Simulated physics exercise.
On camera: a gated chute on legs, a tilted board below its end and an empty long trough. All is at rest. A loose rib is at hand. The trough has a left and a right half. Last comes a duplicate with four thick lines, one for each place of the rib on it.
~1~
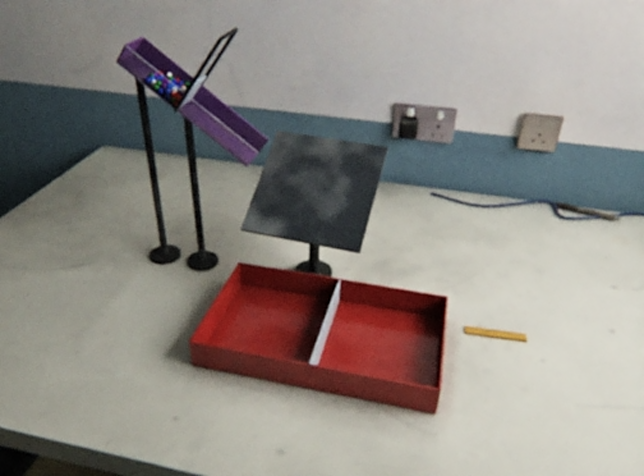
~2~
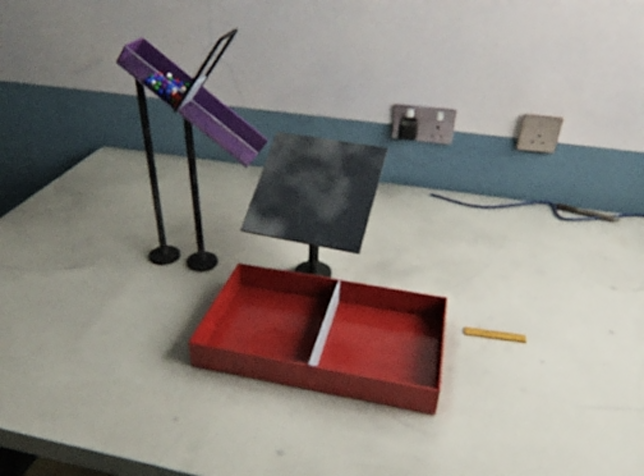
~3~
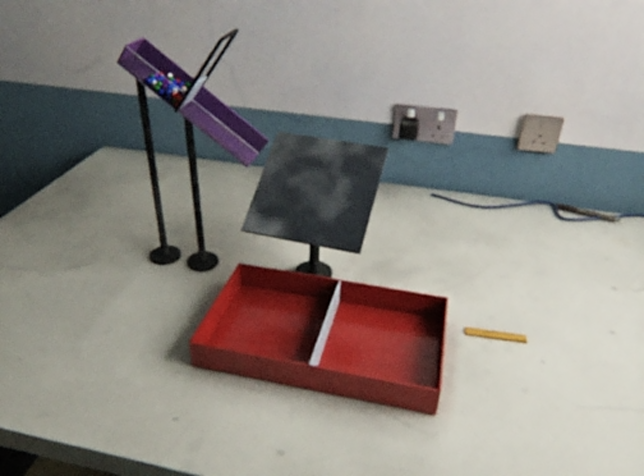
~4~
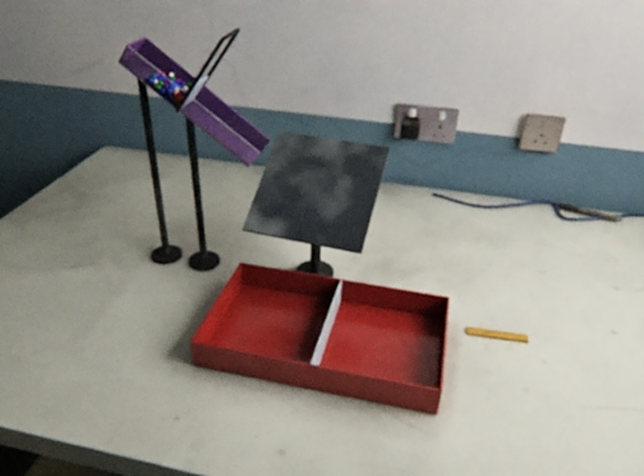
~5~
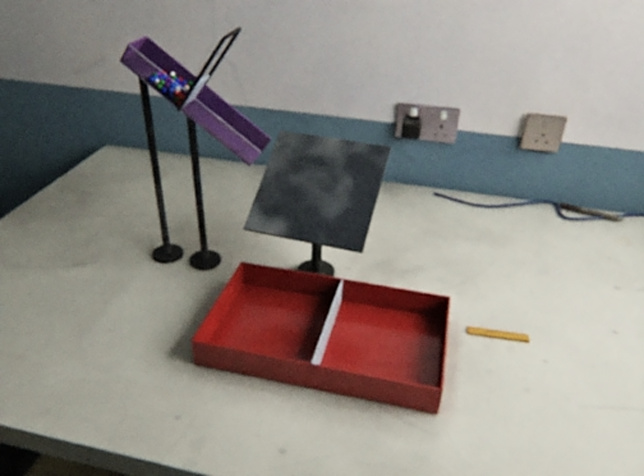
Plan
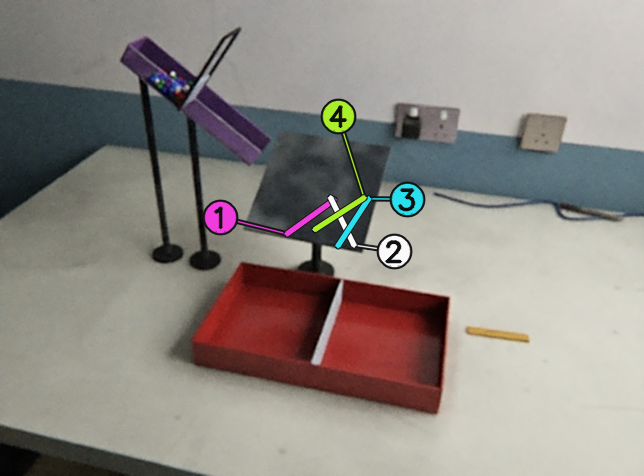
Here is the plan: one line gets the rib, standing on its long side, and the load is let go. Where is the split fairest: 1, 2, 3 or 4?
Go for 2.
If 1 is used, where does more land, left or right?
More lands on the left.
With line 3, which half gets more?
More lands on the left.
On the marked copy, line 1 from (334, 199) to (286, 233); line 2 from (330, 197) to (354, 245); line 3 from (368, 198) to (337, 245); line 4 from (364, 197) to (314, 229).
Choosing 1, of what is caught, almost all in the left half, about a tenth in the right.
Choosing 2, of what is caught, roughly a third in the left half, roughly two thirds in the right.
Choosing 3, of what is caught, the larger part in the left half, roughly a quarter in the right.
Choosing 4, of what is caught, the larger part in the left half, about a tenth in the right.
